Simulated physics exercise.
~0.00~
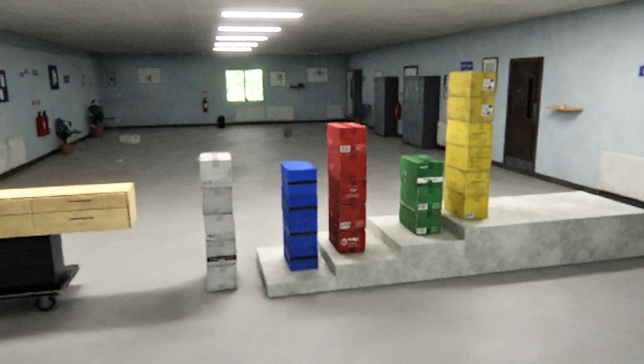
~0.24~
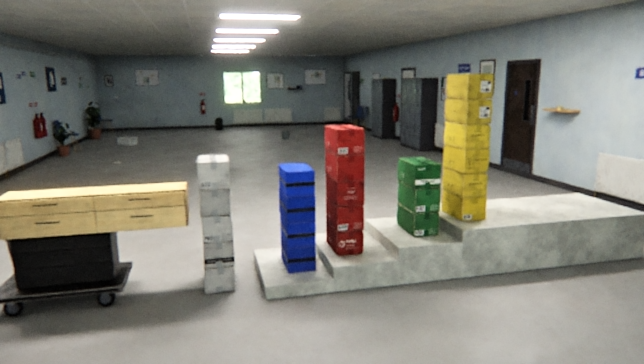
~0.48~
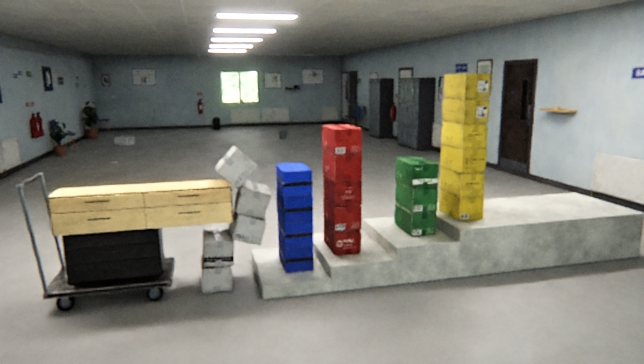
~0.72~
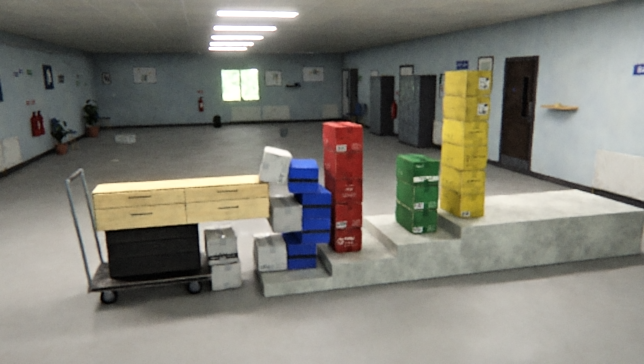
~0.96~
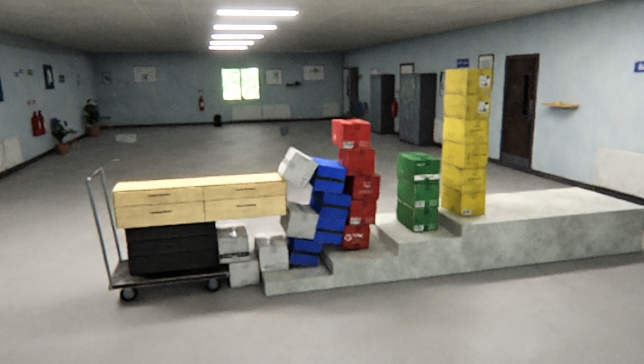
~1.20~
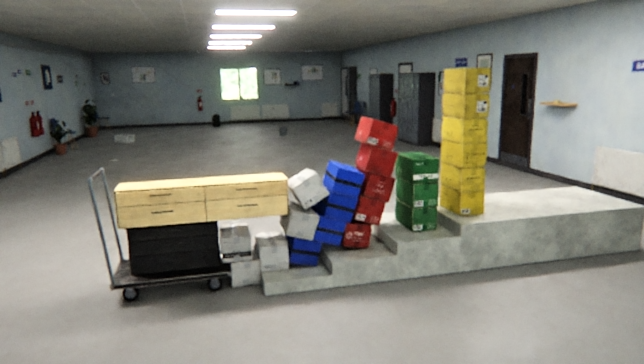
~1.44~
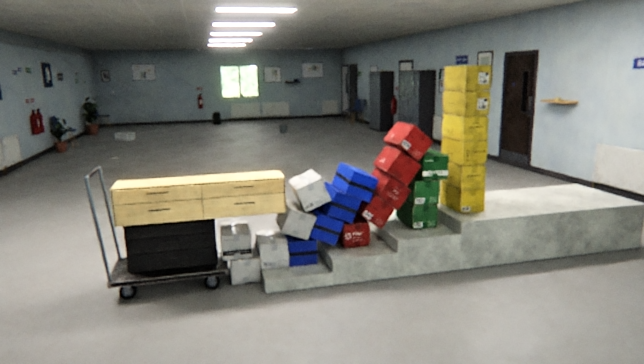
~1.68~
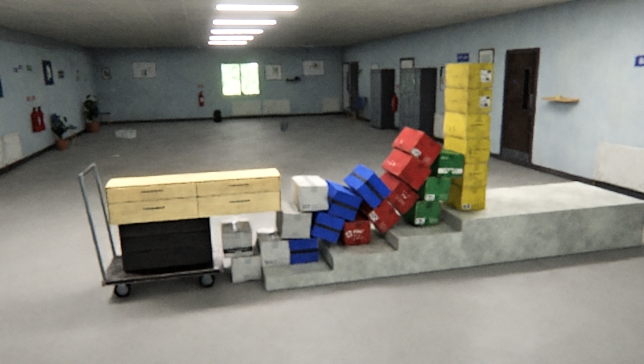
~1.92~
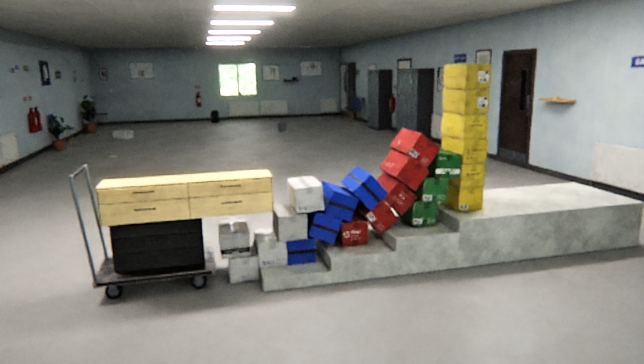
In the video, a trolley carrying a wooden drawer case rolls right into a pale stack of cartons, which breaks apart and pushes the blue stack into the red. The red cartons topple against the green stack, which shifts and leans beside the still-standing yellow stack, while the trolley drifts back slightly.
